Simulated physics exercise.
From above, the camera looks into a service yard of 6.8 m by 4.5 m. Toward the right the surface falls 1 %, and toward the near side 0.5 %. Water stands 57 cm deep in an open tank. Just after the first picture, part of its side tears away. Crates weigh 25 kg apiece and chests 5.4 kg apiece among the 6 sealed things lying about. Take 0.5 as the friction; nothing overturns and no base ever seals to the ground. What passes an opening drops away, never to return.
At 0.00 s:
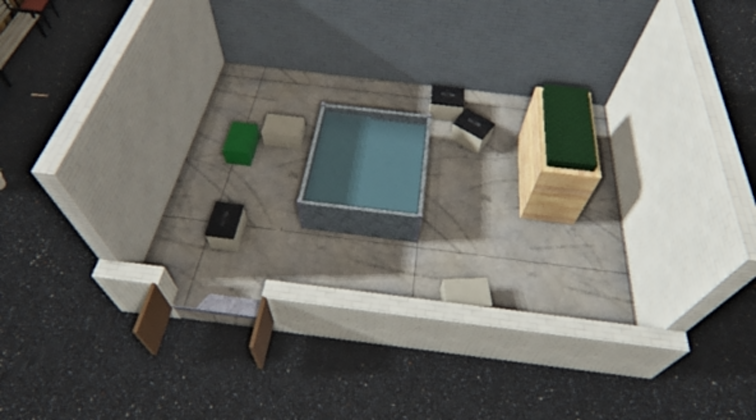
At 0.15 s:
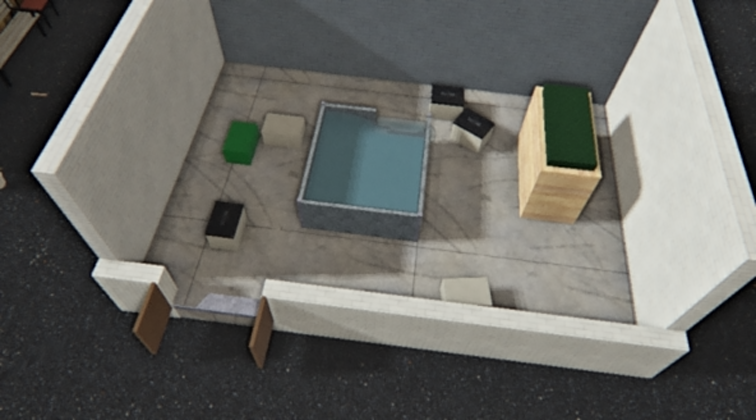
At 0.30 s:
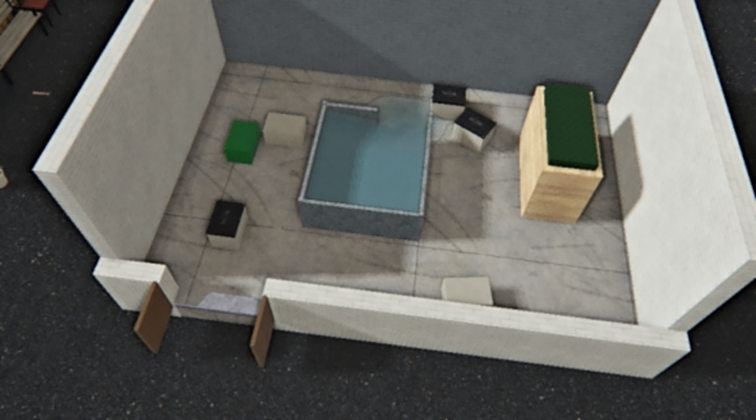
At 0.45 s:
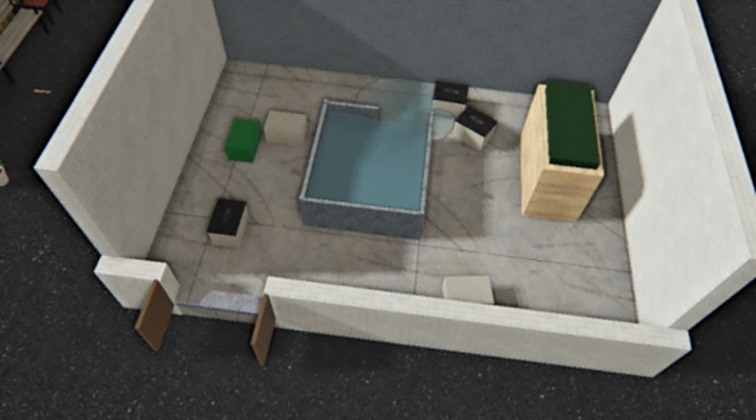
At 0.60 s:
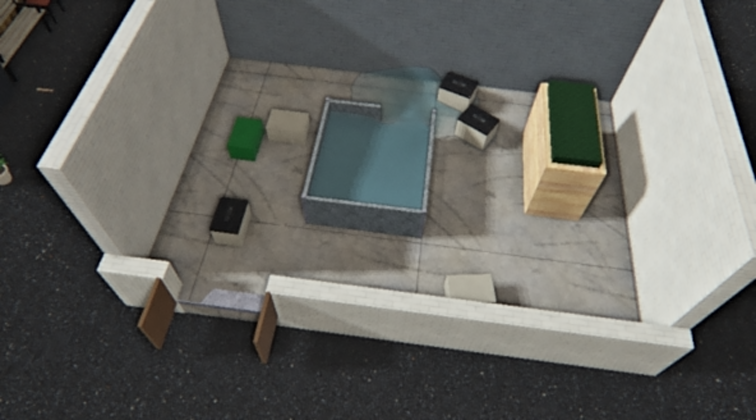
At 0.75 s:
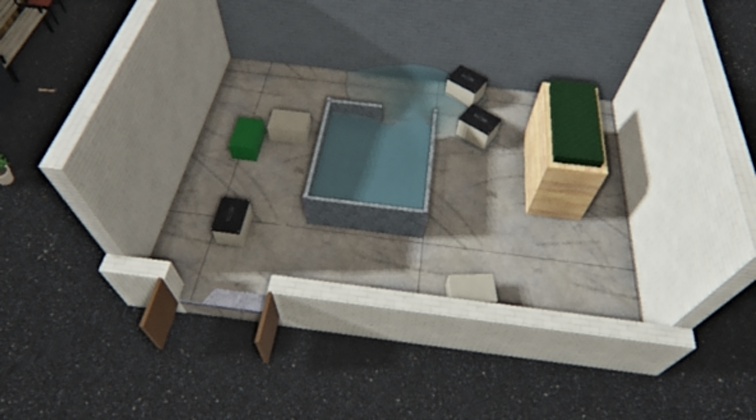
We see a walled yard with boxes around an open tank of water; the tank's far side breaks near its right corner, water spreads out behind it, and a black-topped box by the back wall shifts slightly right.
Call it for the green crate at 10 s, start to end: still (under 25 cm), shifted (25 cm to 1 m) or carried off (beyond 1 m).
Still.
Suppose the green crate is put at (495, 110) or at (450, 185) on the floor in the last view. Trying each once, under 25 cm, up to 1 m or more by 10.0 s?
Outcomes in order: It is taken a long way; it sits still.
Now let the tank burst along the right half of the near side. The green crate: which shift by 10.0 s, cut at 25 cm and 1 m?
Afterwards the green crate stays almost motionless.
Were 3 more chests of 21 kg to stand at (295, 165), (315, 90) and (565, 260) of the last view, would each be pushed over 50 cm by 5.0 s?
In that order: Less, over, short of it.
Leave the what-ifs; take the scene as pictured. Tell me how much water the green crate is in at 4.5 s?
Somewhere close to 5 cm.
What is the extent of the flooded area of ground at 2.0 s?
At that time the wet patch spans about 11.0 m2.
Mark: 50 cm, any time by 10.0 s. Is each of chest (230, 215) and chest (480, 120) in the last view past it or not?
Beyond the limit, then within the limit.
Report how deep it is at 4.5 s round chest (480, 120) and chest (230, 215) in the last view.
Depths: Near 1 cm, then near 2 cm.
After 2.0 s the green crate is near (246, 132), 0.0 m from its start, aground; 0 of 6 are out; 1 afloat.
After 4.5 s the green crate is near (246, 132), 0.0 m from its start, aground; 0 of 6 are out; 1 afloat.
After 7.0 s the green crate is near (246, 132), 0.0 m from its start, aground; 0 of 6 are out; 1 afloat.
After 10.0 s the green crate is near (246, 132), 0.0 m from its start, aground; 0 of 6 are out; 3 afloat.
